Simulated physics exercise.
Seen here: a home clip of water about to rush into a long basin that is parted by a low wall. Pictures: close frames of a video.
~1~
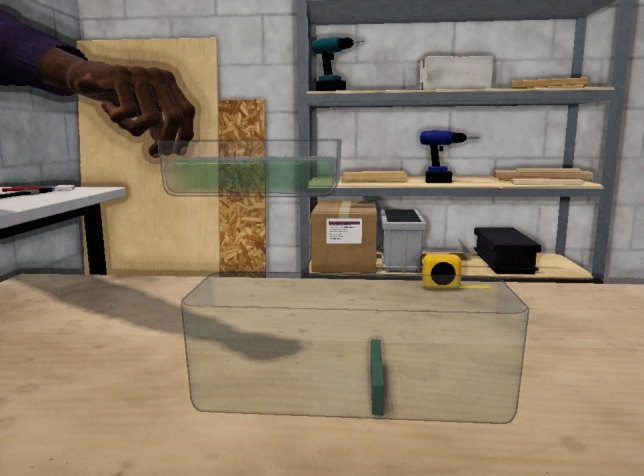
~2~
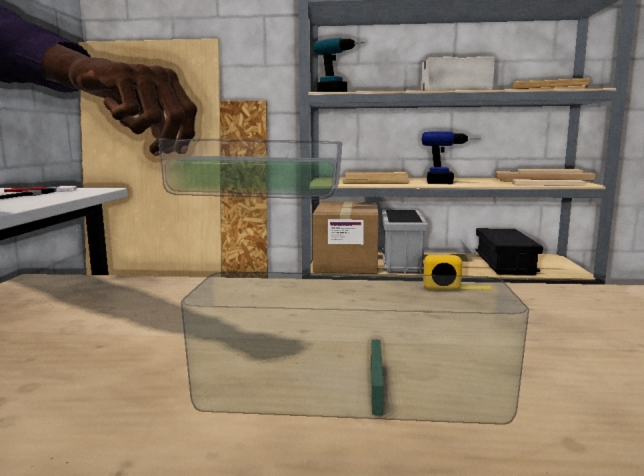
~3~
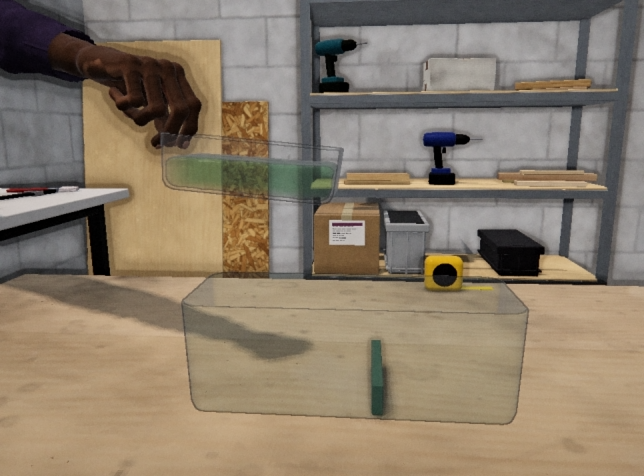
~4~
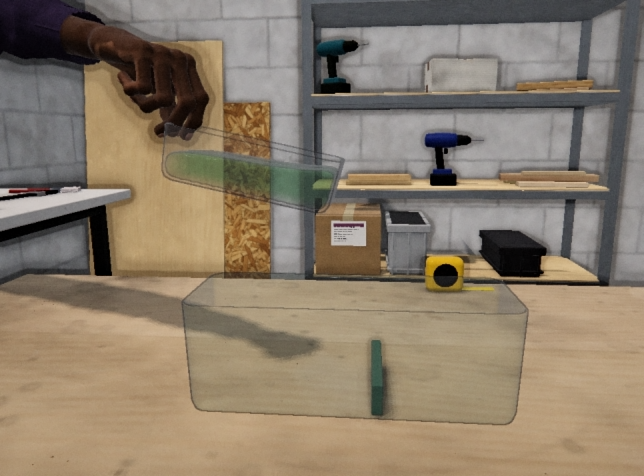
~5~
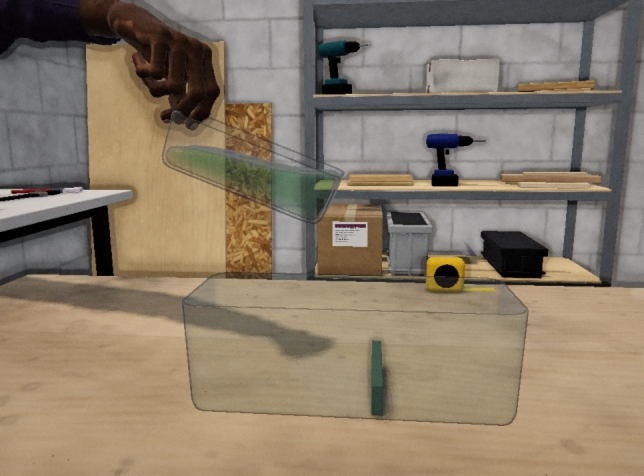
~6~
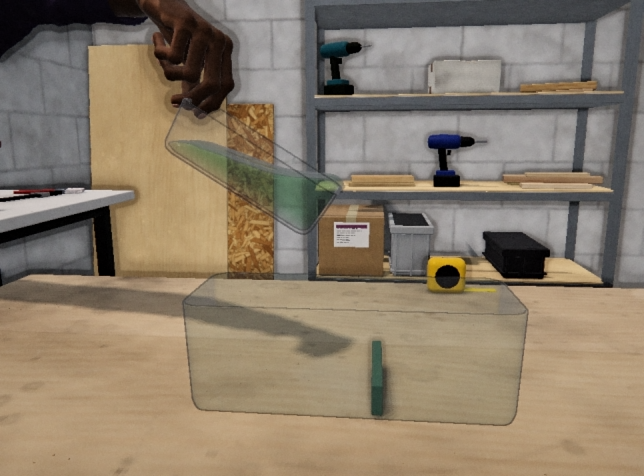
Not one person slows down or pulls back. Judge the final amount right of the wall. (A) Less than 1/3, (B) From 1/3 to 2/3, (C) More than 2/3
(B) From 1/3 to 2/3.
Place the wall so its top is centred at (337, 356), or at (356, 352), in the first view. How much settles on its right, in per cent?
With the first placement it is 75 %, with the second 70 %.
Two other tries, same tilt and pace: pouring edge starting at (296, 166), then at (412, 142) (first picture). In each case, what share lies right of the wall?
20 and 65 in a hundred.
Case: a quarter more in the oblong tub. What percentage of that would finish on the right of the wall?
Near 50 %.
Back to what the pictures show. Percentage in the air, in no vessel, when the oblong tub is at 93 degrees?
35 %.
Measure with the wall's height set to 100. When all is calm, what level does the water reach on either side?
Left 30 per cent, right 50.
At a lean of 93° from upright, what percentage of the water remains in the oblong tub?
It works out to close to 5 percent.
A moment on, the oblong tub is tipped on its side and 4 per cent is still to pour, 18 is left of the wall and 43 right of it.
Next, the oblong tub is tipped right over and 0 per cent is still to pour, 35 is left of the wall and 53 right of it.
Then the oblong tub is tipped right over and 0 per cent is still to pour, 40 is left of the wall and 53 right of it.
Later the oblong tub is tipped right over and 0 per cent is still to pour, 41 is left of the wall and 52 right of it.
At rest 41 per cent lies left of the wall, 52 right of it and 7 outside.
